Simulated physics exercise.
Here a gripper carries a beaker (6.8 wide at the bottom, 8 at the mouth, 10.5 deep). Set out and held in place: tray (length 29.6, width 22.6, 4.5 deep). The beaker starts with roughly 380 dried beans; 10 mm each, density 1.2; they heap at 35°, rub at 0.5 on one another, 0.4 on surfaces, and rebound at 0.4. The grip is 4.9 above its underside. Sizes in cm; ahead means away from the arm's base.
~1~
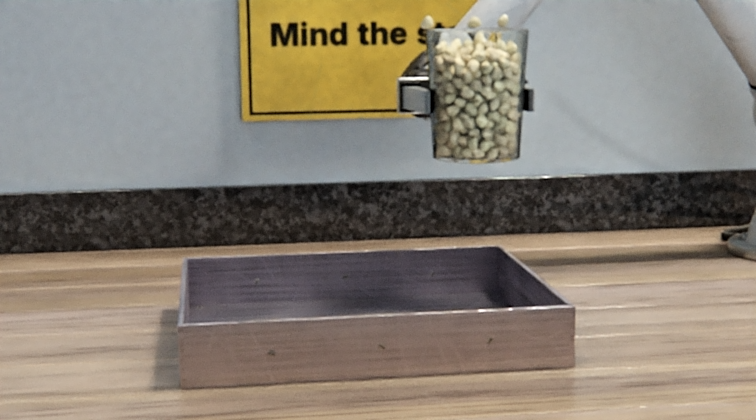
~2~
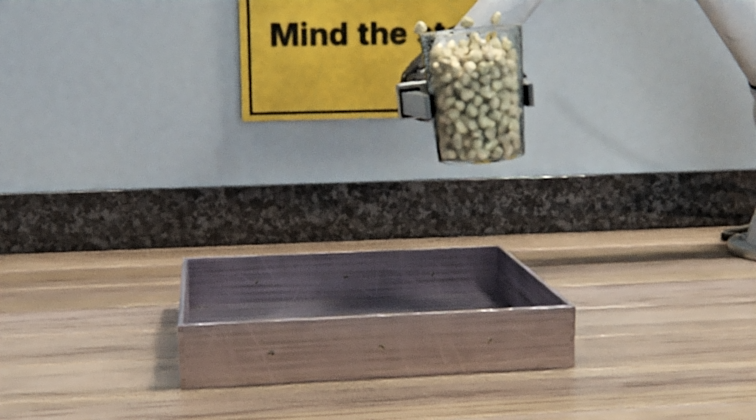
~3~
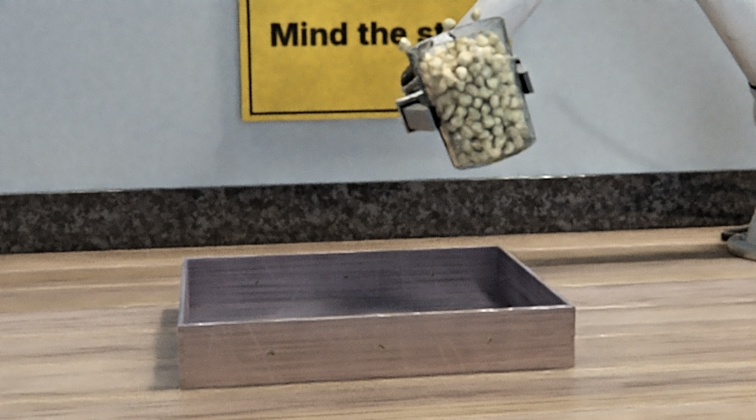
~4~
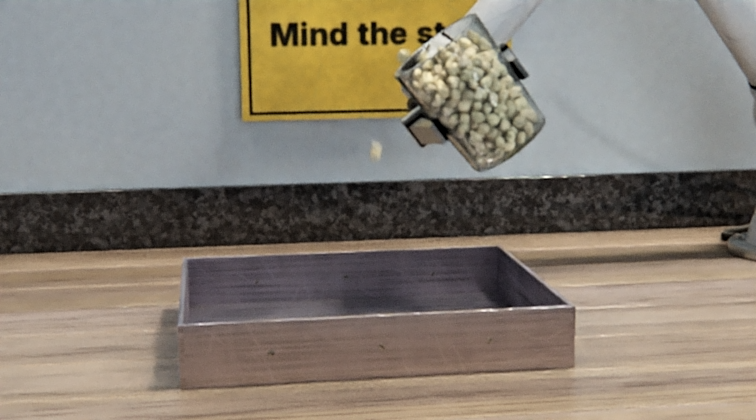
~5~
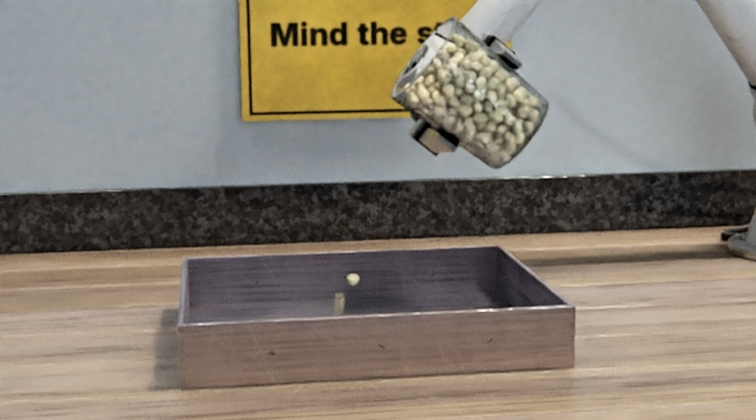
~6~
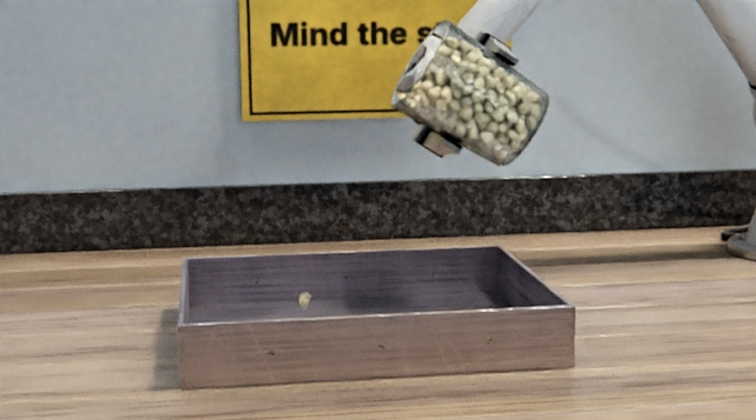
The clip opens on a gripper holding a clear beaker heaped with pale beans above an empty shallow tray, a yellow sign behind. The gripper gradually tilts the beaker to the left, and a couple of beans drop into the tray while the rest stay packed inside the steeply tilted beaker.
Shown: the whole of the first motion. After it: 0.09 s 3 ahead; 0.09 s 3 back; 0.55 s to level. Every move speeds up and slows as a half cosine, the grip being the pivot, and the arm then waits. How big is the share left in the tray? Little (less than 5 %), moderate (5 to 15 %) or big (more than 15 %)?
A moderate share, 5 to 15 %, ends in the tray.
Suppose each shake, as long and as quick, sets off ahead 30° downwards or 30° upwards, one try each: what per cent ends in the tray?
About 5 and 15 per cent.
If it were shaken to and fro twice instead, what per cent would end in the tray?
It would be near 20 per cent.
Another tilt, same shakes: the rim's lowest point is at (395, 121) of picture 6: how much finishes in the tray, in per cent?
Some 20 per cent.
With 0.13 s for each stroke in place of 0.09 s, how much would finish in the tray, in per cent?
It would be near 5 per cent.
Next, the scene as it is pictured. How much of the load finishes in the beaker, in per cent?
Roughly 90 per cent.
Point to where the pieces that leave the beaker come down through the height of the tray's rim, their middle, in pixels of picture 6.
Near (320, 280).
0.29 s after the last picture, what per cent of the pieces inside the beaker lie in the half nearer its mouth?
Some 45 per cent.
Then, 0.29 s on, tilted 51° forward, highest piece 23 above the table; 340 in the beaker, 27 in the tray, 9 in flight or on a rim.
Then, 0.58 s on, tilted 9° forward, highest piece 25 above the table; 340 in the beaker, 36 in the tray.
Then, 0.93 s on, level, highest piece 26 above the table; 340 in the beaker, 36 in the tray.
Then, 1.98 s on, level, highest piece 26 above the table; 340 in the beaker, 36 in the tray.
In the end, 340 in the beaker, 36 in the tray. That is 10 % in the tray.
